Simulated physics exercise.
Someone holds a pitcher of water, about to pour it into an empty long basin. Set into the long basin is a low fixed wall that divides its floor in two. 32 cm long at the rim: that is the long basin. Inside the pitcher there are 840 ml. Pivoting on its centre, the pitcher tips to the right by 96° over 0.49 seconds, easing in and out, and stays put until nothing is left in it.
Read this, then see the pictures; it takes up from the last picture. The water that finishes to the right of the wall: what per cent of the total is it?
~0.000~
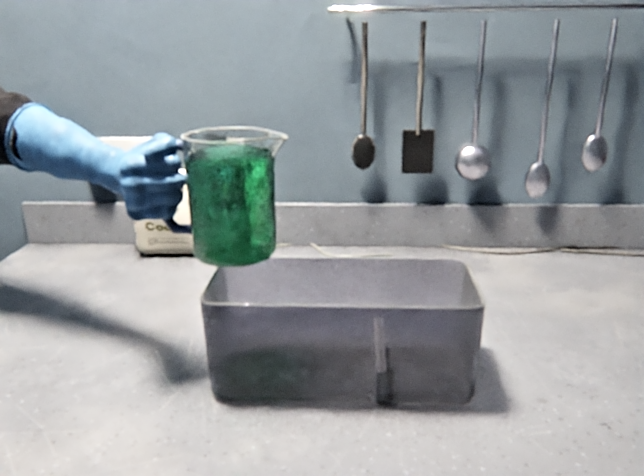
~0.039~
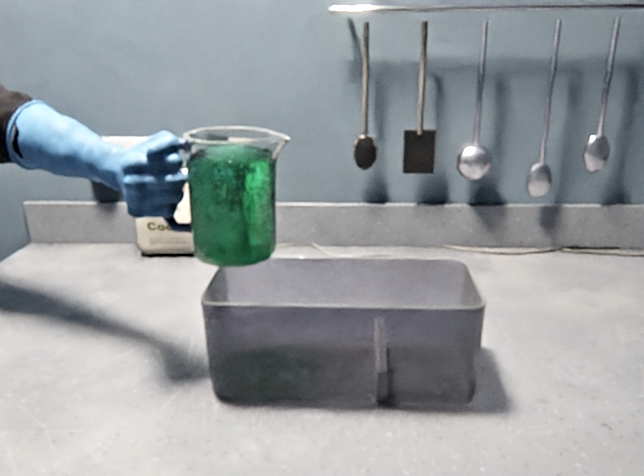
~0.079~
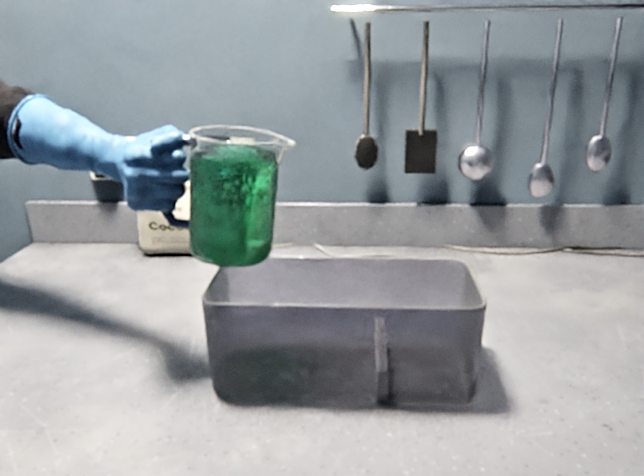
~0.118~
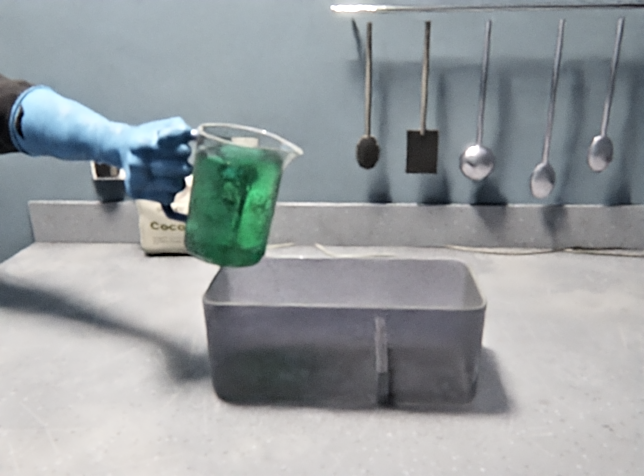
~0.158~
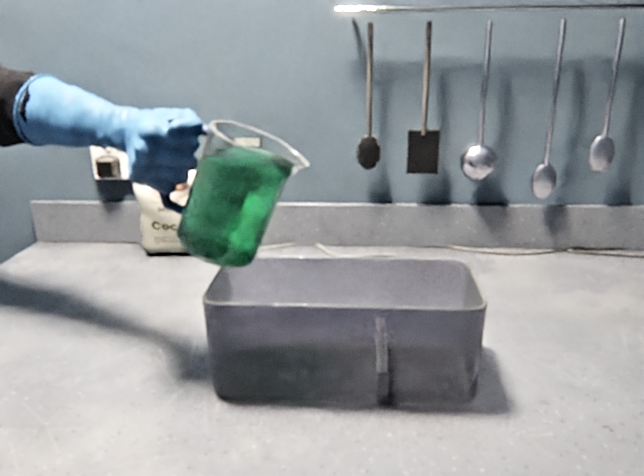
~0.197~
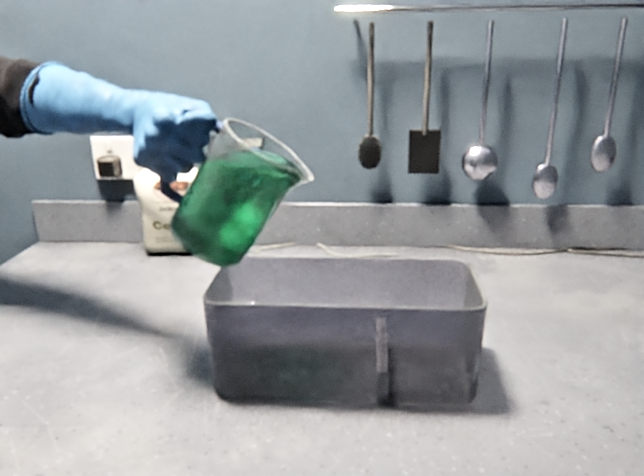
It is about 13 per cent of the total.
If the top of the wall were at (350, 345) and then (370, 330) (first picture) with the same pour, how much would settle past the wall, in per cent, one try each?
Result: 75 per cent, then 15 per cent.
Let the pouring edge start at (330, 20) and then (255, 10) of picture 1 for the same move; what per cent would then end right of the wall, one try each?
I'd say 55 percent on the first go, 20 percent on the next.
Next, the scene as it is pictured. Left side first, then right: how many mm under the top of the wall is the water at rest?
Left side: Around 14 mm. Right side: Around 32 mm.
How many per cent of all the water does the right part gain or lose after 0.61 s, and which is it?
It rises by about 10.
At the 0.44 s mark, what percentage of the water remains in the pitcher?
68 %.
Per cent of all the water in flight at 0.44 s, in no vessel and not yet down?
It comes to roughly 16 per cent.
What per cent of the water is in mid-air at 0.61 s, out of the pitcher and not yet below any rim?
Estimated airborne part: Roughly 14 per cent.
Then, 0.44 s in, the tilt is 93° and 68 per cent is still to pour, 14 is left of the wall and 1 right of it.
Then, 0.61 s in, the tilt is 96° and 34 per cent is still to pour, 49 is left of the wall and 3 right of it.
Then, 0.79 s in, the tilt is 96° and 14 per cent is still to pour, 70 is left of the wall and 9 right of it.
Then, 0.99 s in, the tilt is 96° and 6 per cent is still to pour, 81 is left of the wall and 9 right of it.
Finally, 84 per cent lies left of the wall, 13 right of it and 2 outside.
